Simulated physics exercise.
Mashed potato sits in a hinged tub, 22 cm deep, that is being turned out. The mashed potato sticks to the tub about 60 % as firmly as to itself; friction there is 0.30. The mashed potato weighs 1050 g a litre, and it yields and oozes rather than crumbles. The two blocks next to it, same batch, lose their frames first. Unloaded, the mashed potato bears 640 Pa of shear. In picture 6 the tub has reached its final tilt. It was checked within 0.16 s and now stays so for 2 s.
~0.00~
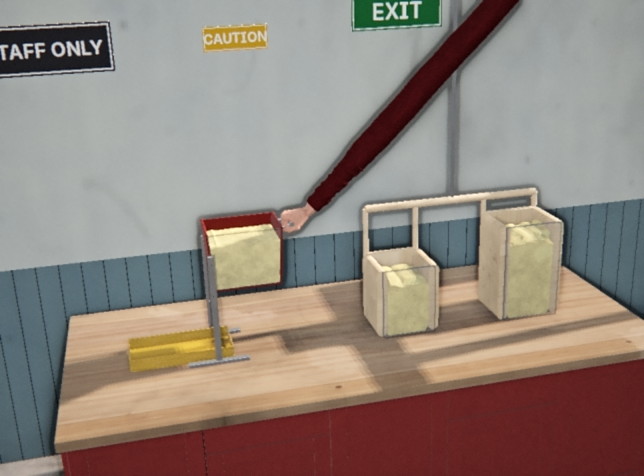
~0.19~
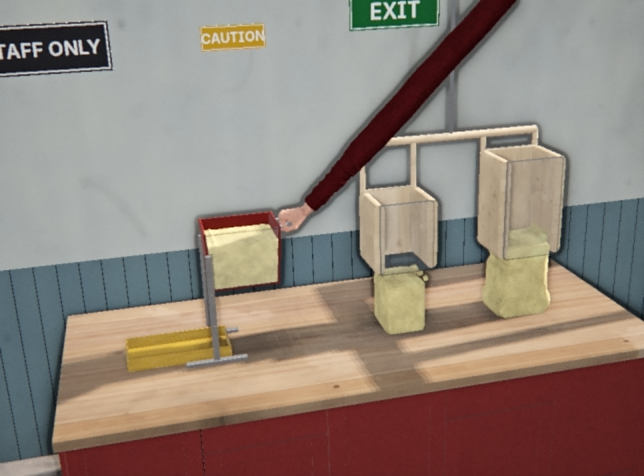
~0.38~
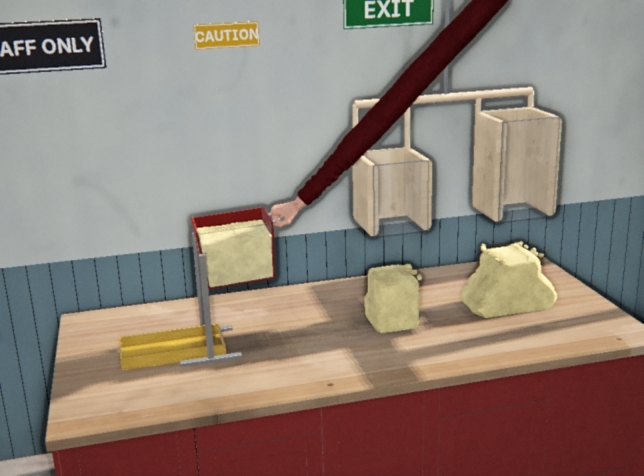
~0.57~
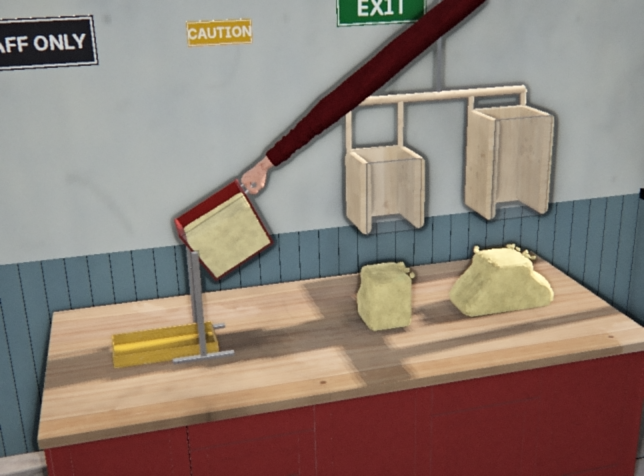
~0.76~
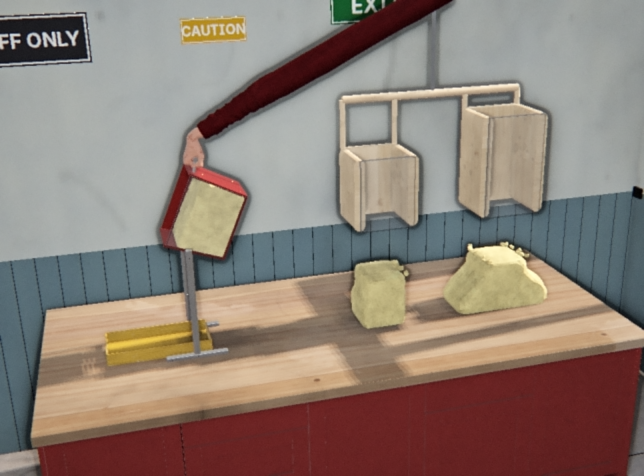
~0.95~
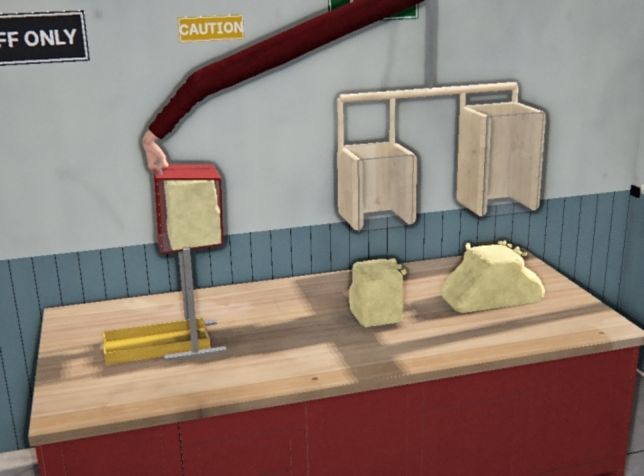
The video shows two joined wooden moulds lifting off pale yellow mashed potato, the taller right block slumping into a mound while the left changes little; then a red-sleeved arm turns a red tub leftward, its mash still inside.
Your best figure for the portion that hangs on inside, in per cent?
It comes to some 58 %.
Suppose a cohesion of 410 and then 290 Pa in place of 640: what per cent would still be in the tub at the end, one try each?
In turn about 45 %, 40 %.
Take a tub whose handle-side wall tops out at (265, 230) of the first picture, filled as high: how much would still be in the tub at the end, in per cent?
Then about 100 %.
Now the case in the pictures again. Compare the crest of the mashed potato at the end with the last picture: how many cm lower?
About 12 cm.
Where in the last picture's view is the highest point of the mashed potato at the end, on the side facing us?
Near (194, 214).
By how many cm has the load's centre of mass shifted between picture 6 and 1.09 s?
Roughly 3 cm.
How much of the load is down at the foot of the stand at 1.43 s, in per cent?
About 0 %.
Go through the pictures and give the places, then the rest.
The first frame shows handle-side rim at (280, 228), tilt 0 degrees; crest of the mashed potato at (275, 240); block heights 24 cm, 36 cm (left to right).
The second frame shows handle-side rim at (278, 227), tilt 0 degrees; crest of the mashed potato at (273, 239); block heights 23 cm, 33 cm (left to right).
The third frame shows handle-side rim at (271, 223), tilt 3 degrees; crest of the mashed potato at (268, 235); block heights 23 cm, 25 cm (left to right).
The fourth frame shows handle-side rim at (243, 195), tilt 29 degrees; crest of the mashed potato at (247, 208); block heights 23 cm, 23 cm (left to right).
The fifth frame shows handle-side rim at (190, 176), tilt 66 degrees; crest of the mashed potato at (202, 184); block heights 23 cm, 23 cm (left to right).
The sixth frame shows handle-side rim at (157, 180), tilt 88 degrees; crest of the mashed potato at (171, 184); block heights 23 cm, 23 cm (left to right).
After 1.09 s, the tub is at 88 degrees and holds 100 %.
After 1.26 s, the tub is at 88 degrees and holds 88 %.
After 1.43 s, the tub is at 88 degrees and holds 74 %.
After 1.60 s, the tub is at 88 degrees and holds 62 %.
After 2.95 s, the tub is at 88 degrees and holds 58 %.
